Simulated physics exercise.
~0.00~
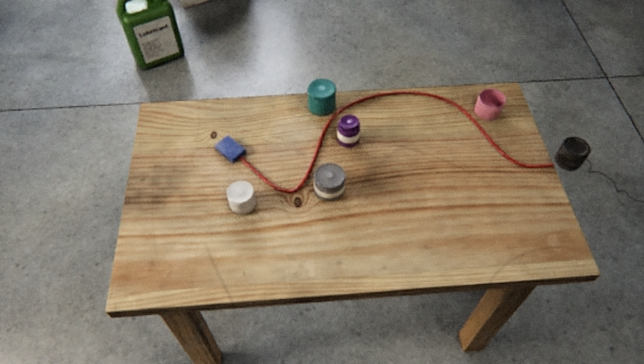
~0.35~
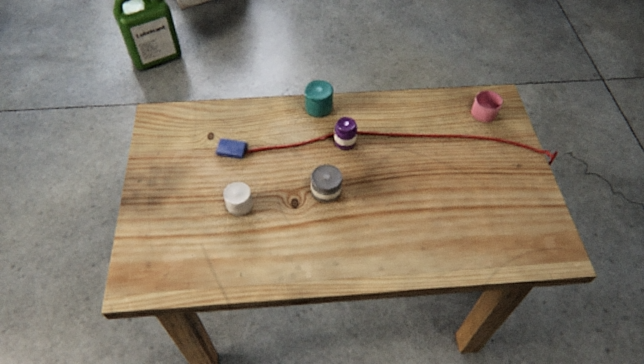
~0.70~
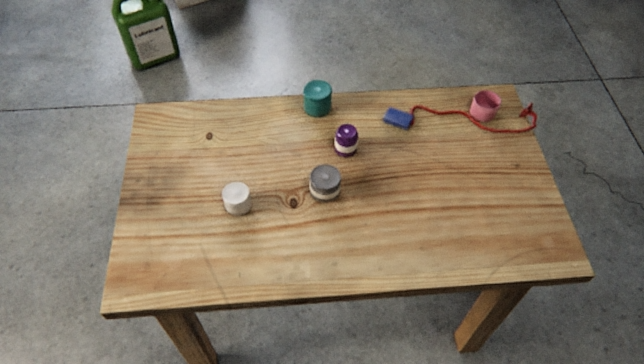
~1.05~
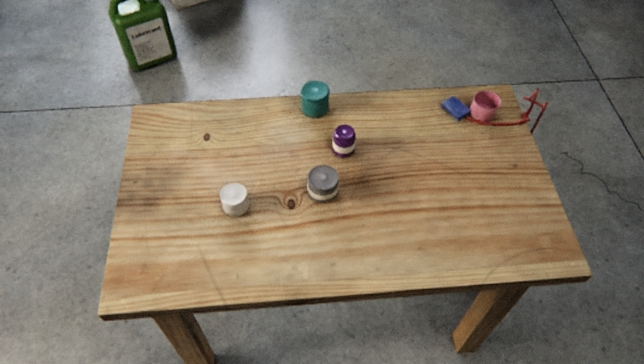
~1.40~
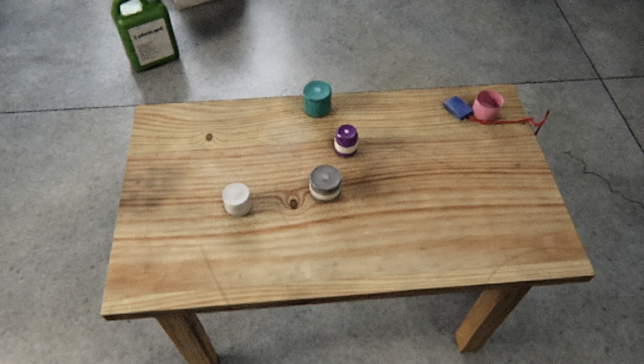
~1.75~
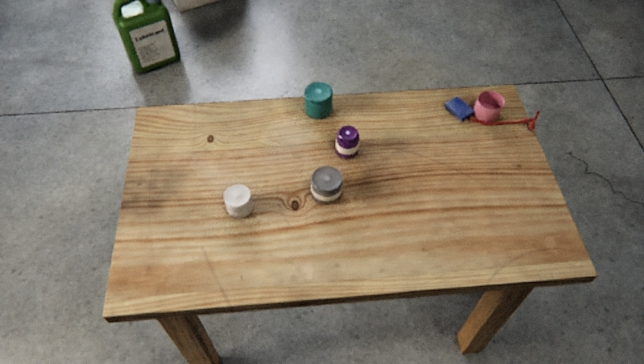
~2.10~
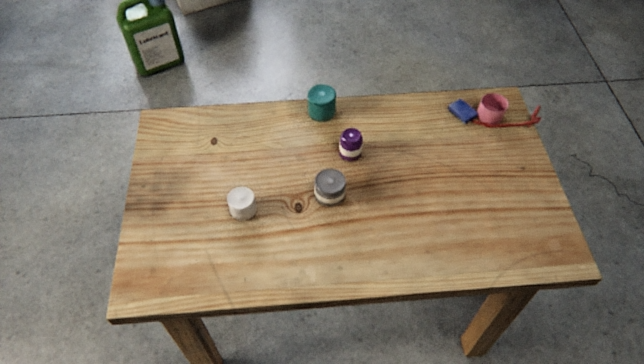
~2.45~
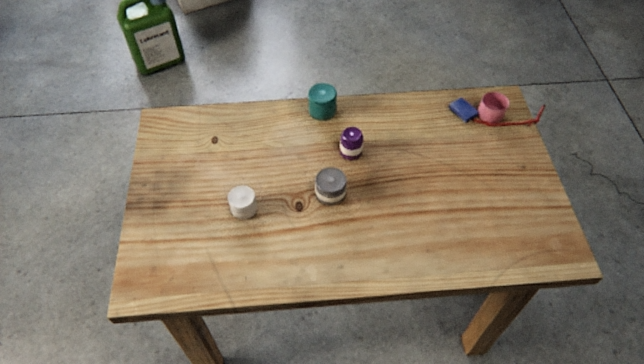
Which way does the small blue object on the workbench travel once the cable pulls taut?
It moves to the right across the workbench, coming to rest beside the pink cup.
